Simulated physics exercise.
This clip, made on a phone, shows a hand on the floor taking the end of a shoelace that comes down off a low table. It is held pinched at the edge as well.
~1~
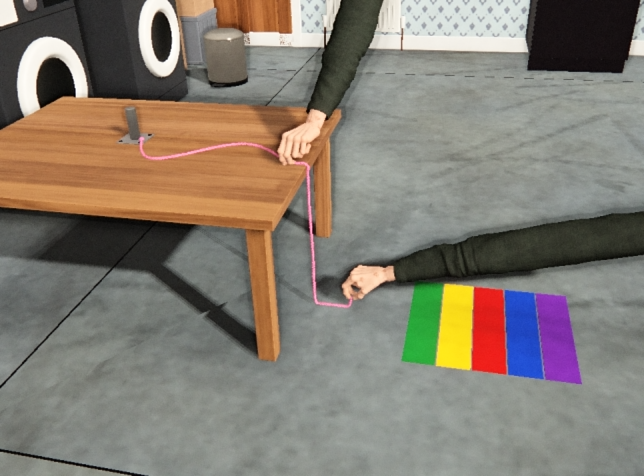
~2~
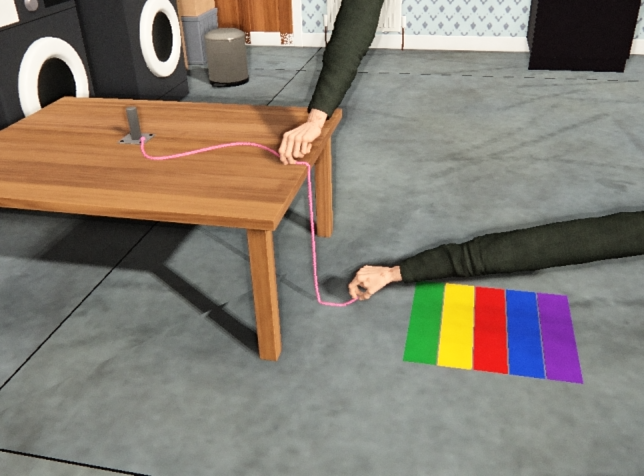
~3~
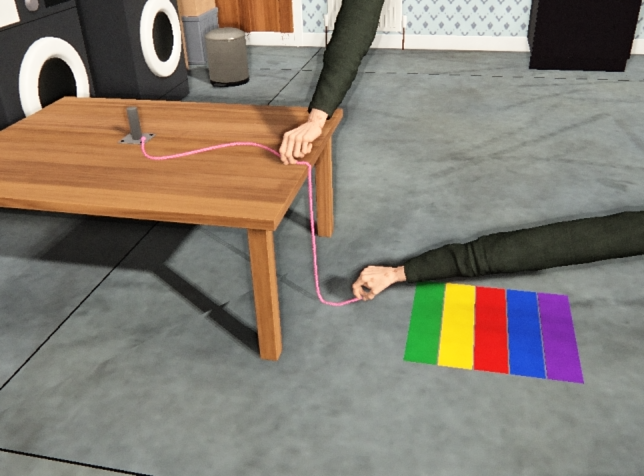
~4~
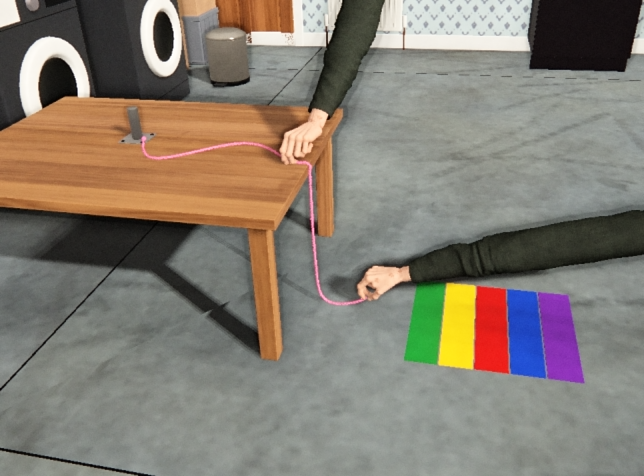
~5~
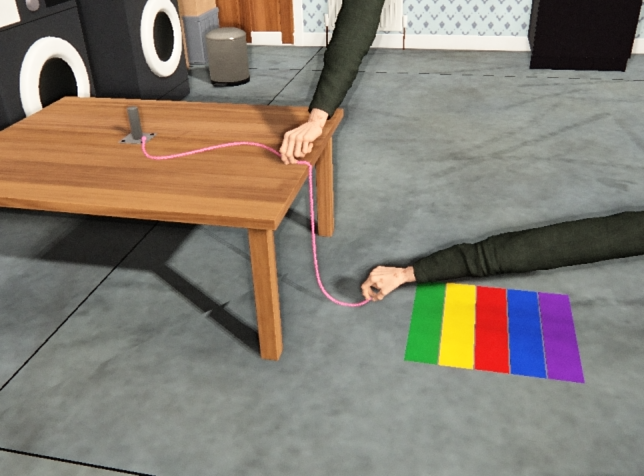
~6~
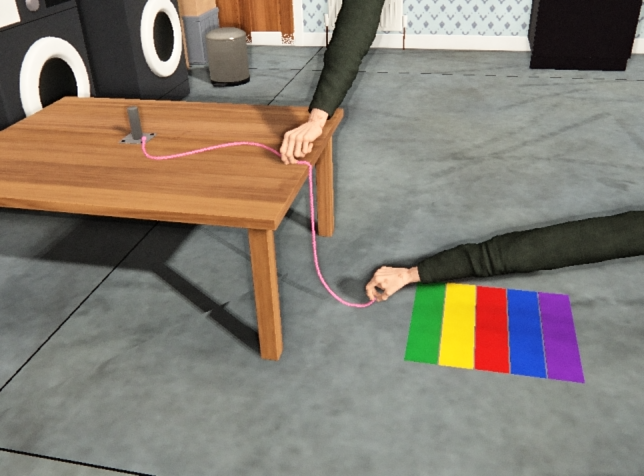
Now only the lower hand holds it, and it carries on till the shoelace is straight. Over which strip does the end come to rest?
Over the blue strip.
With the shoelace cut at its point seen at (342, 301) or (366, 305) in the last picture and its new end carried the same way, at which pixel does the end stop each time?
(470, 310) and (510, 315).
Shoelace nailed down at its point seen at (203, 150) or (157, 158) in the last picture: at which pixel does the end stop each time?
In order of the tries, close to (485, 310) and close to (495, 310).
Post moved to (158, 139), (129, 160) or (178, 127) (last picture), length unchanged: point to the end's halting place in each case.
The places come out near (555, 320), (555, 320) and (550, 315).
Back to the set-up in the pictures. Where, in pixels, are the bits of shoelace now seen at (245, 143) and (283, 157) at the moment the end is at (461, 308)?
They move to (269, 157) and (317, 177) respectively.
Early on, end near (461, 308); over yellow.
Midway, end near (502, 312); over red.
At the end of the slack, end near (528, 315); over blue. It halts on the blue strip.
